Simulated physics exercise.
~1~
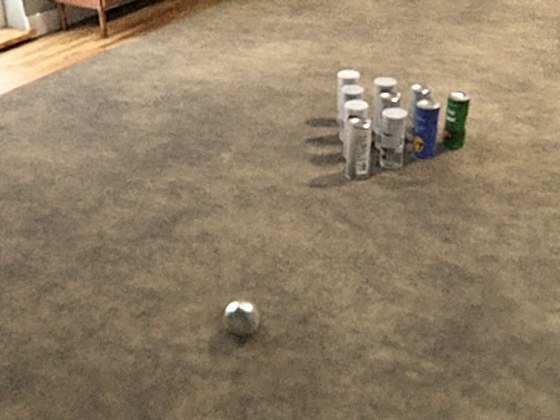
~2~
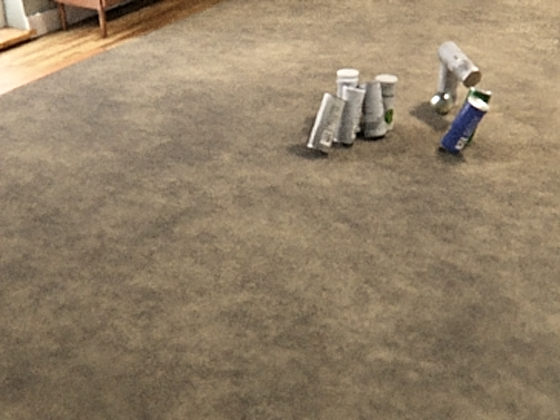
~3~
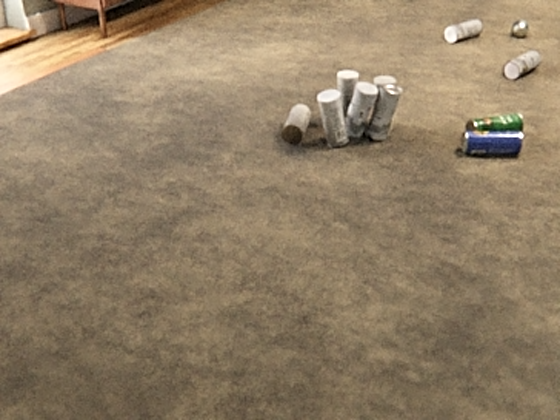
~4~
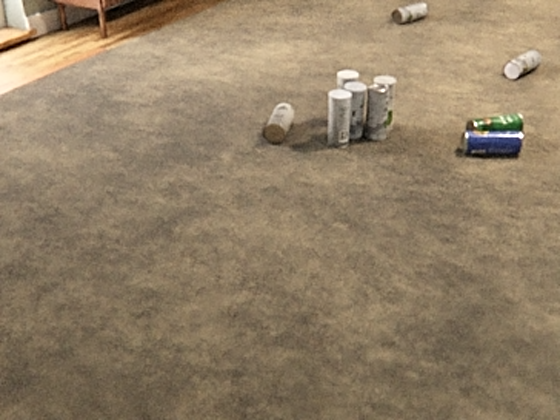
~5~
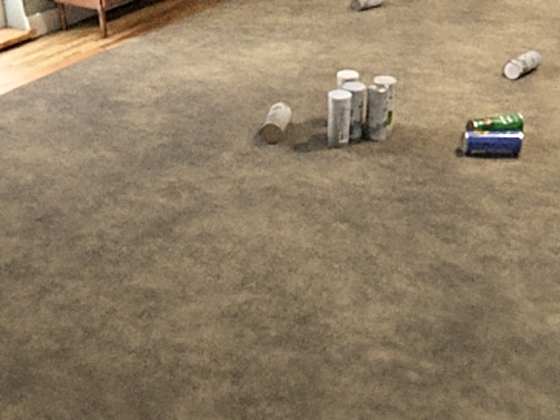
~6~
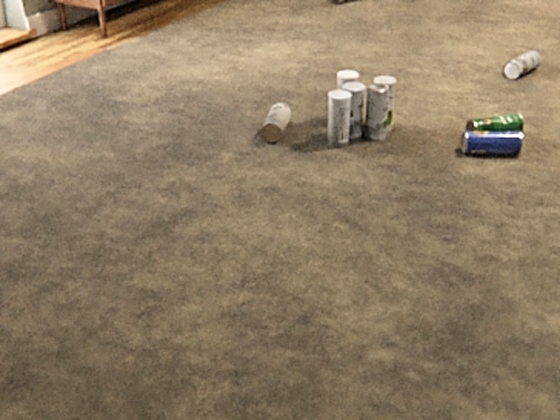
A shiny silver ball rolls across a mottled brown carpet toward a wedge of upright canisters, mostly pale, with a blue one and a green one on the right. It strikes the group and drives through the right side, knocking the blue, green and some pale canisters over. The ball continues toward the upper right and leaves view, while one pale canister tips over on the left. Another rolls away leftward along the far carpet until it is almost out of sight. Five pale canisters remain standing in a cluster, with the blue and green ones lying together nearby.
